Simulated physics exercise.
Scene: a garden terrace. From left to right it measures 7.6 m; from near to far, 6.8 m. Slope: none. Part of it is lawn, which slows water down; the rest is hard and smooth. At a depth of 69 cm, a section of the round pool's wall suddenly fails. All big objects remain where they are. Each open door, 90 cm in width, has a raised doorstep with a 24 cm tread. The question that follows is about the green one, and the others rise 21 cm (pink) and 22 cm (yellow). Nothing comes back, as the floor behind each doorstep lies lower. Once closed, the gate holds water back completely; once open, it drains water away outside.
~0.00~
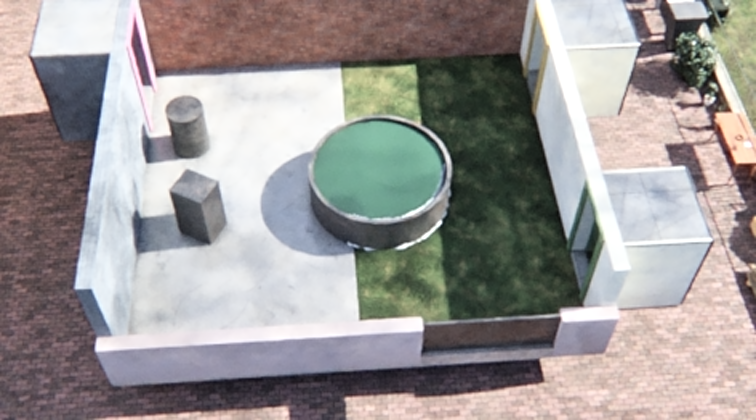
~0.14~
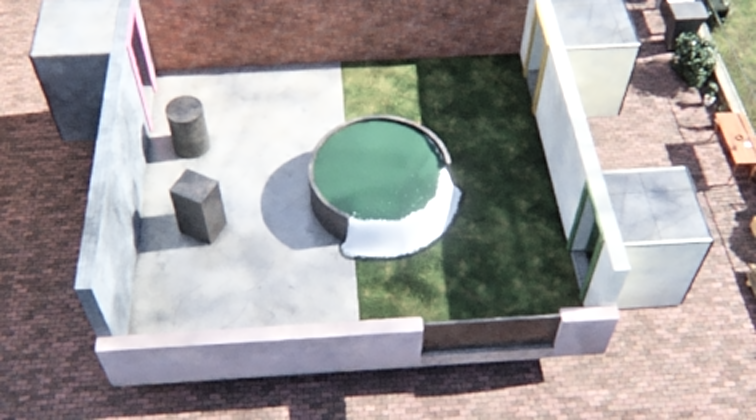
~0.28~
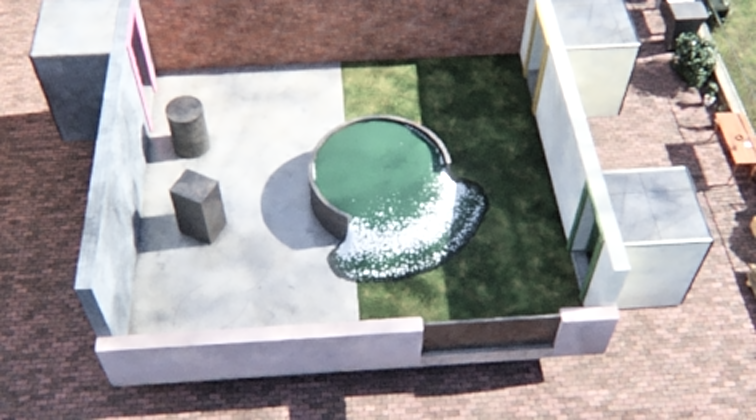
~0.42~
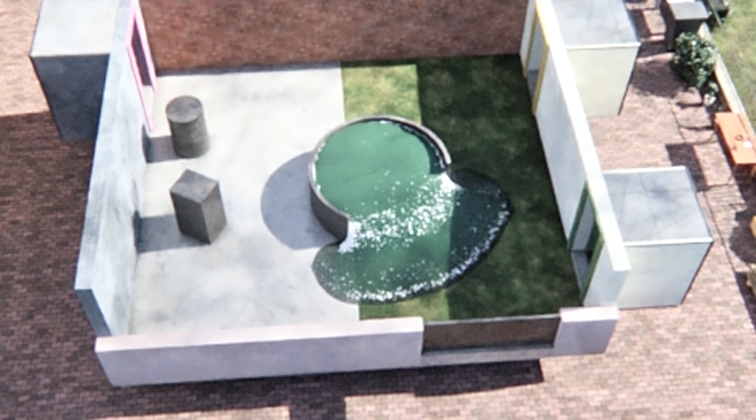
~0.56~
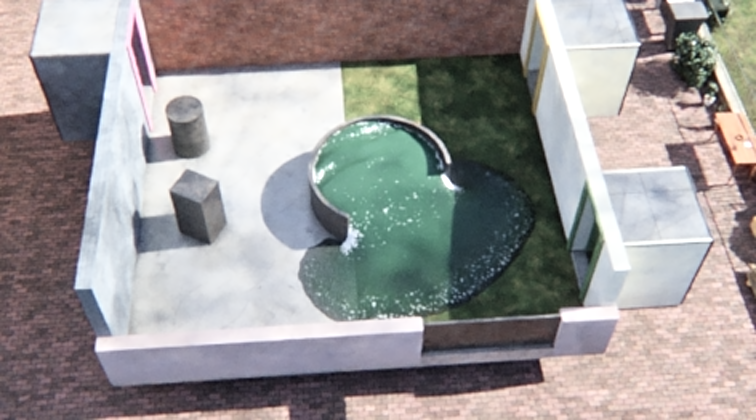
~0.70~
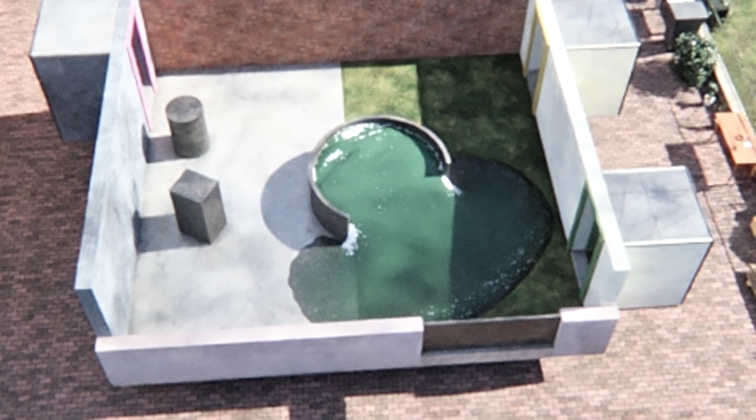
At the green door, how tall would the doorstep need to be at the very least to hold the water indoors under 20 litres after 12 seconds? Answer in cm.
The doorstep would need roughly 28 cm.
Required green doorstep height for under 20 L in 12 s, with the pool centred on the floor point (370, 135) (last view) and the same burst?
Near 18 cm.
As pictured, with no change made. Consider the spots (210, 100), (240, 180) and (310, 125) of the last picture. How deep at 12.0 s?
Ordered as asked: 5, 4, 7 cm.
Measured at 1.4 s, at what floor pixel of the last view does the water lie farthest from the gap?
Close to pixel (250, 354).
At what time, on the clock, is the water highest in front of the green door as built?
2.6 s.
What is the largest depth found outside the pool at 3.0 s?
It gets to close to 33 centimetres there.
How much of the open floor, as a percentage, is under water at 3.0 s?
About 40 per cent.
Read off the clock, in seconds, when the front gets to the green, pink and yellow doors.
It reaches green at 1.1 s, pink at 5.5 s, and yellow at 3.6 s.
After 1.4 s water covers 30 % of the floor, deepest (30 cm) near (416, 344); 18 cm at the green door, 2 litres in over its 9 cm doorstep.
After 3.0 s water covers 40 % of the floor, deepest (33 cm) near (499, 319); 29 cm at the green door, 124 litres in over its 9 cm doorstep.
After 12.0 s water covers 100 % of the floor, deepest (8 cm) near (262, 133); 5 cm at the green door, 248 litres in over its 9 cm doorstep.
At the green door as built, the water arrived by 1.1 s and peaked near 33 cm at 2.6 s.
Run again over the same 12 s with other heights there, 27 litres in over 26 cm, 14 litres over 30 cm. The limit of 20 litres is kept from about 28 cm up.
